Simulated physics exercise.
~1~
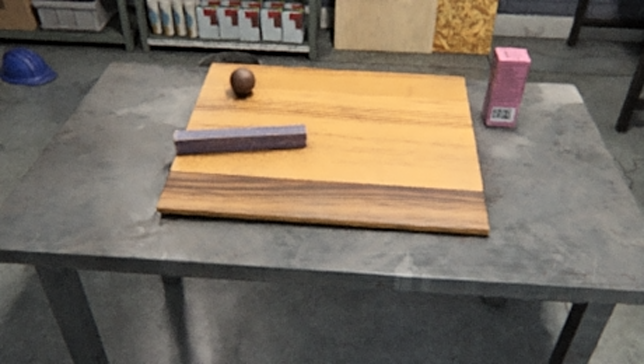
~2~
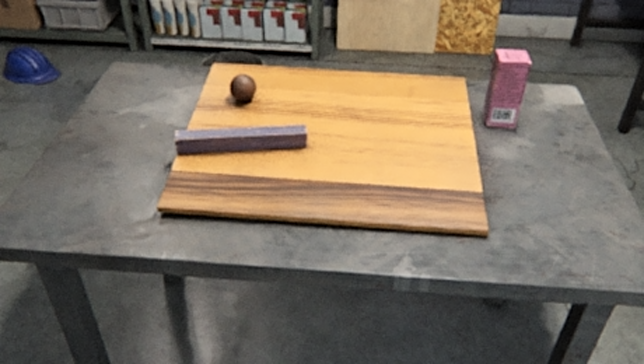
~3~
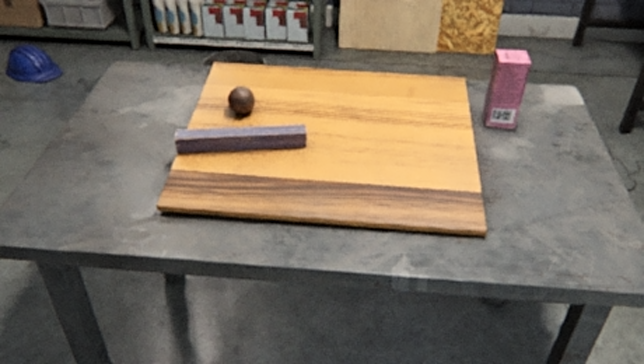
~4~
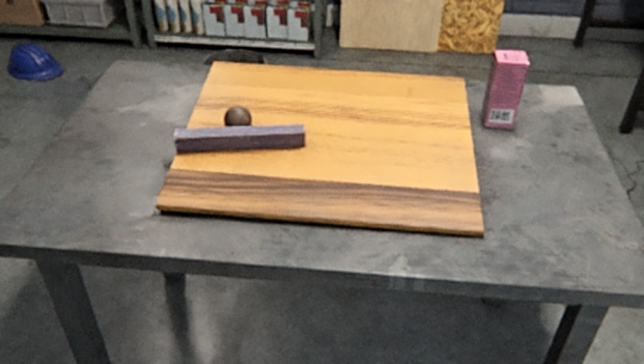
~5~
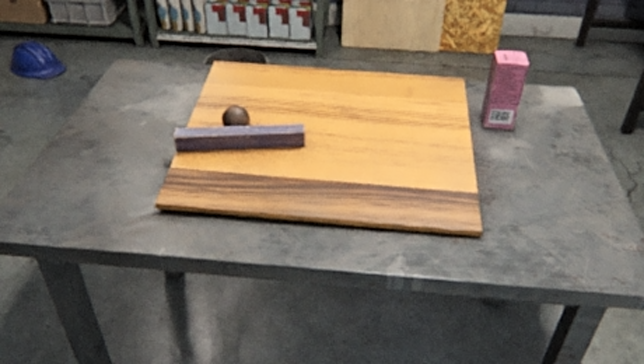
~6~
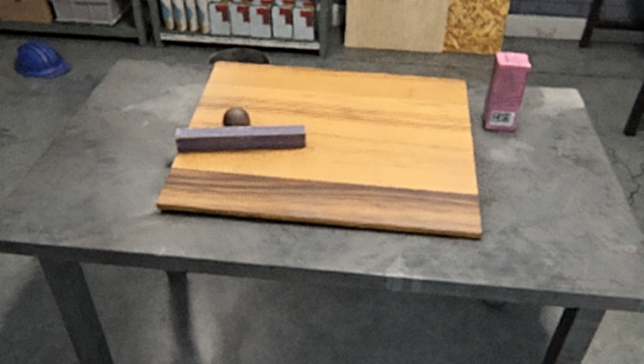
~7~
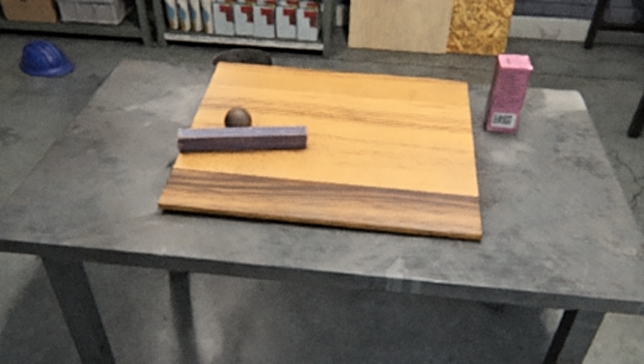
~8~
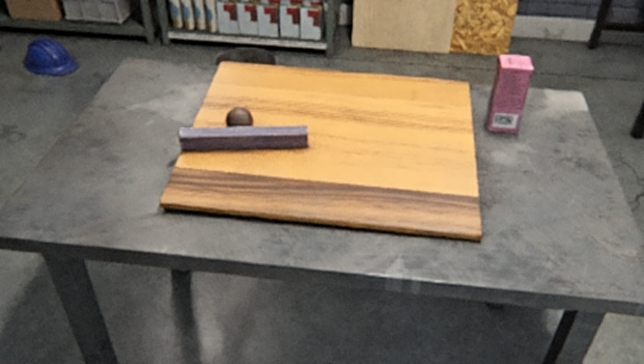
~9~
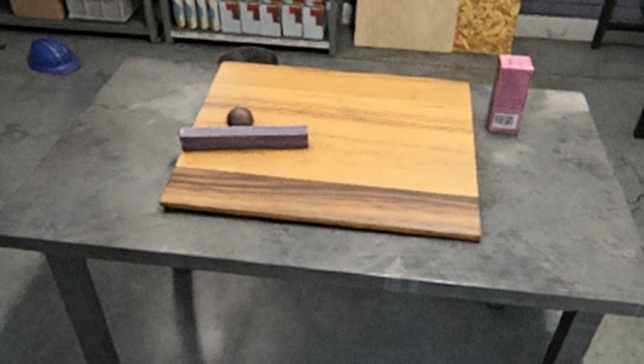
We see a wide wooden board lying on a grey table, with a purplish bar and a brown ball on it and a pink carton standing to the right. The ball rolls a short way toward the near side, meets the bar and stays resting behind it.
